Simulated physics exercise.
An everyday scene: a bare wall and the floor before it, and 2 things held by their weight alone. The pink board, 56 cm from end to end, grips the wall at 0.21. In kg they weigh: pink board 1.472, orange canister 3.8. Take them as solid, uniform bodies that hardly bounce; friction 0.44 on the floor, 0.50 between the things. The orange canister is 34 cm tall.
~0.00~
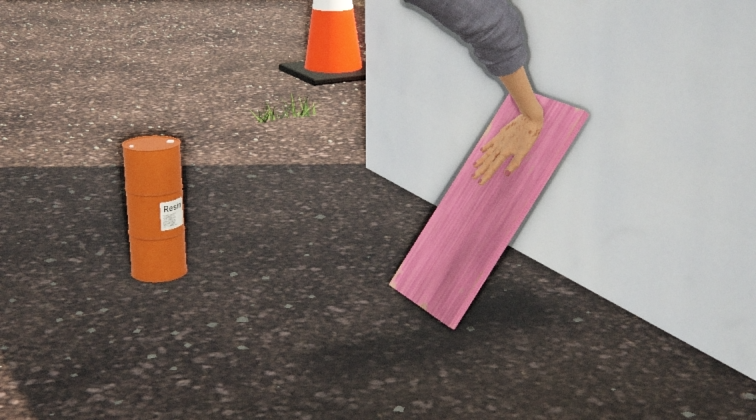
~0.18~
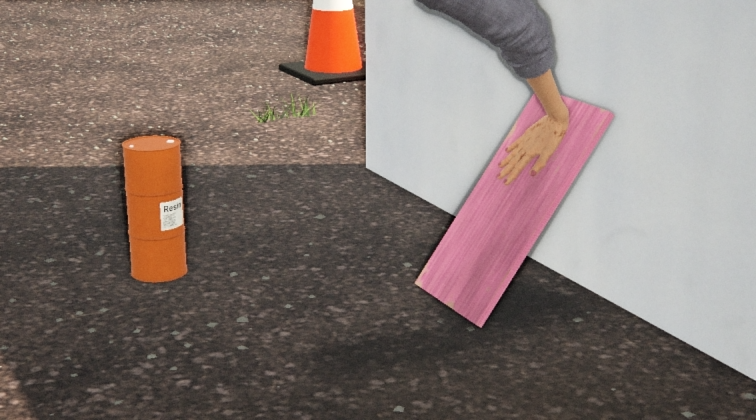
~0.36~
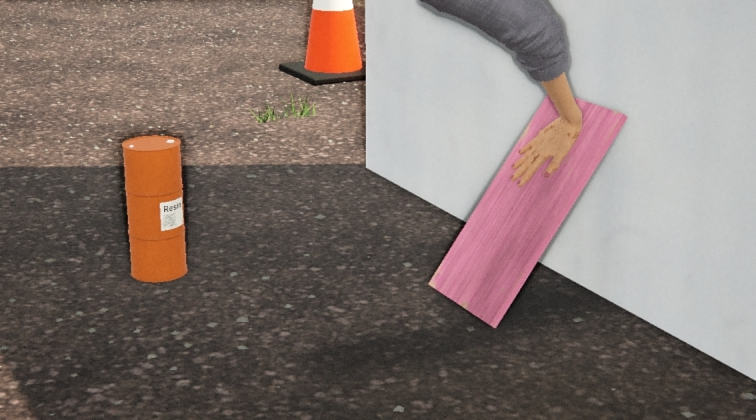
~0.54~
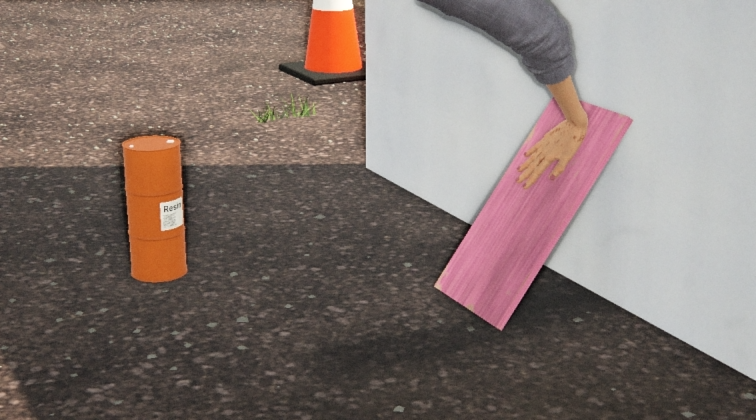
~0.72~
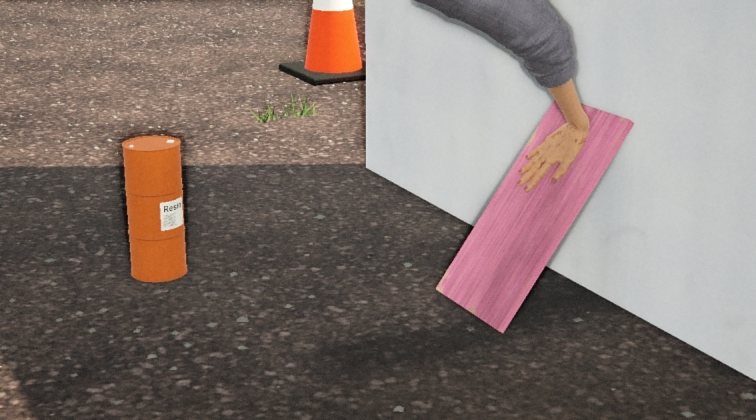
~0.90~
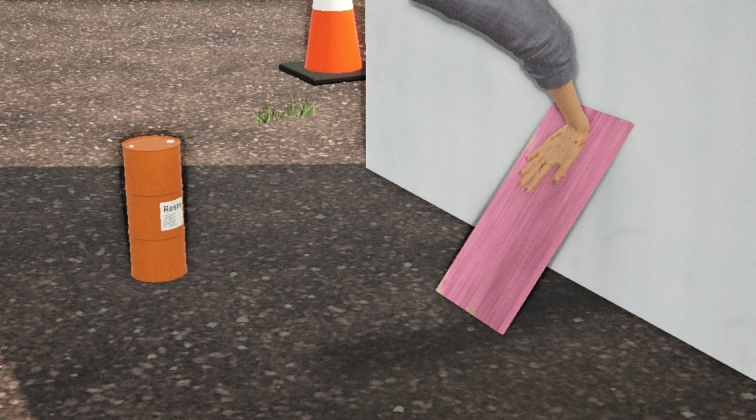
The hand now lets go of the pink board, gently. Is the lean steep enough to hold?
In the end the board holds.
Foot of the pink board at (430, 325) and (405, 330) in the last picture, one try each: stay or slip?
First, it slides down; second, it slips out.
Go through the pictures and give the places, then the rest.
In the first picture, 14 cm from its place; pink board (485, 203); orange canister (155, 209).
In the second picture, 7 cm from its place; pink board (511, 203); orange canister (155, 209).
In the third picture, 3 cm from its place; pink board (524, 204); orange canister (155, 209).
In the fourth picture, 1 cm from its place; pink board (530, 207); orange canister (155, 209).
The fifth picture shows leant on the wall, still held; pink board (531, 209); orange canister (155, 209).
The sixth picture shows leant on the wall, still held; pink board (531, 211); orange canister (155, 209).
After 1.10 s, nothing has stirred.
After 1.50 s, pink board resting near (531, 211).
At rest (2.2 s), both in place, give or take 10 cm. Seen from the same camera at the end, pink board near (531, 211). The board remains leaning.
